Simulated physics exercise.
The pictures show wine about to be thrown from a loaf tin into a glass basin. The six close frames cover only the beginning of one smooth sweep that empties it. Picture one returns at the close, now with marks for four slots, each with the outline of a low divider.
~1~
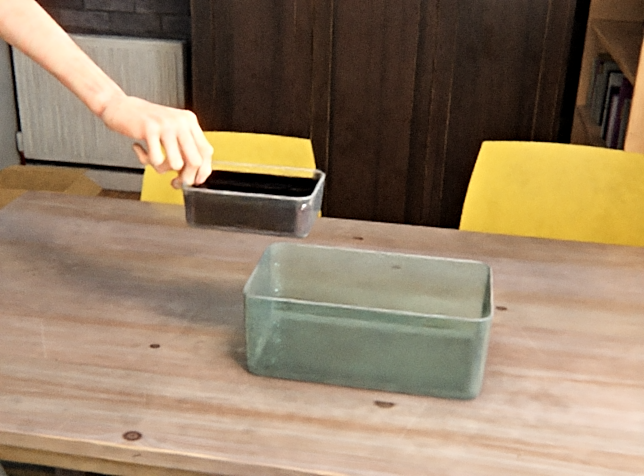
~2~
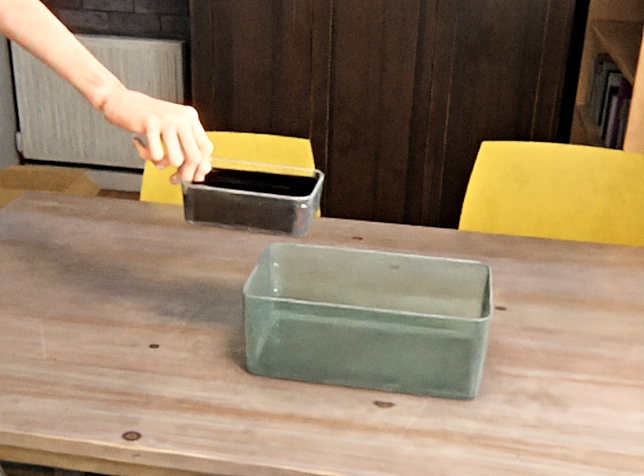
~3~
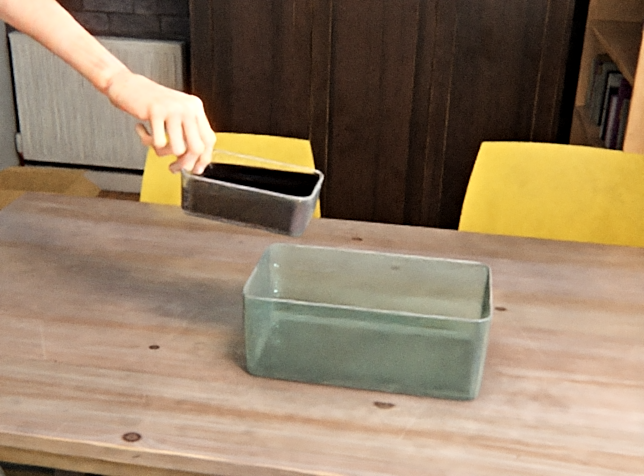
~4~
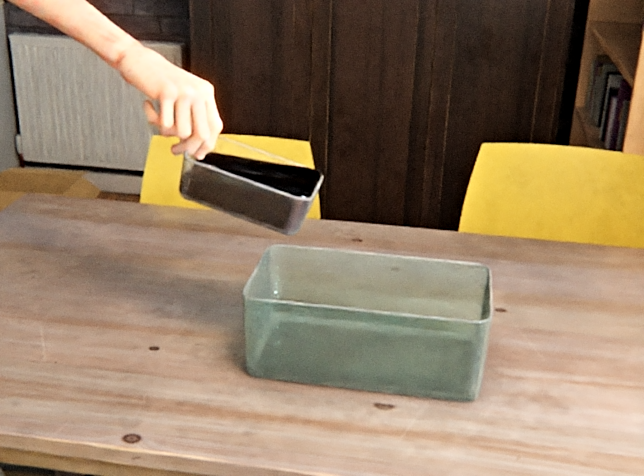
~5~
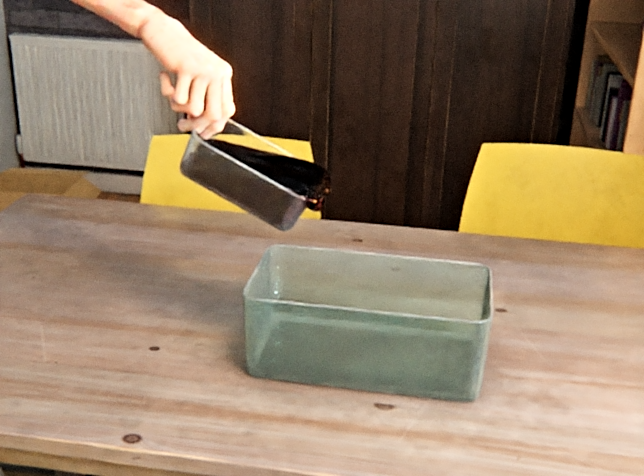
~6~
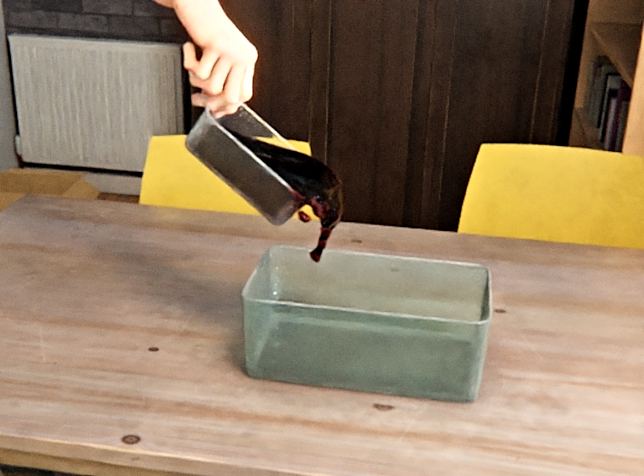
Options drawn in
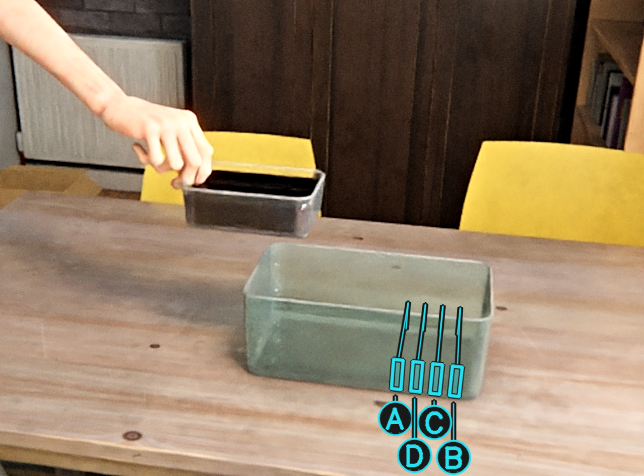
The clip shows a hand holding a small loaf tin of dark liquid above a wooden table, near a larger glass basin, then tilting it steadily to the right until the liquid pours over the lip in a dark stream.
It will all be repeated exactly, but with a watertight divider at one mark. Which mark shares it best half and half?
Use slot A.
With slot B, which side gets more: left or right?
The left side.
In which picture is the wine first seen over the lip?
In picture 4.
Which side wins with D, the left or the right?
The left one.
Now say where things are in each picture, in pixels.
In the first picture, upright, lip at (317, 184); basin from (247, 369) to (480, 396); nothing has left yet.
In the second picture, upright, lip at (316, 184); nothing has left yet.
In the third picture, tipped about 7°, lip at (316, 185); nothing has left yet.
In the fourth picture, tipped about 15°, lip at (316, 186); wine is over the lip, down to (316, 186).
In the fifth picture, tipped about 26°, lip at (316, 186); wine is over the lip, down to (322, 199).
In the sixth picture, tipped about 39°, lip at (315, 187); wine is over the lip, down to (321, 247).
On the marked copy, A at (395, 396); B at (453, 403); C at (434, 400); D at (414, 398).
With A, about 45 % ends left of the wall and 49 % right of it; 7 % is lost outside.
With B, about 87 % ends left of the wall and 8 % right of it; 5 % is lost outside.
With C, about 84 % ends left of the wall and 8 % right of it; 8 % is lost outside.
With D, about 72 % ends left of the wall and 22 % right of it; 6 % is lost outside.
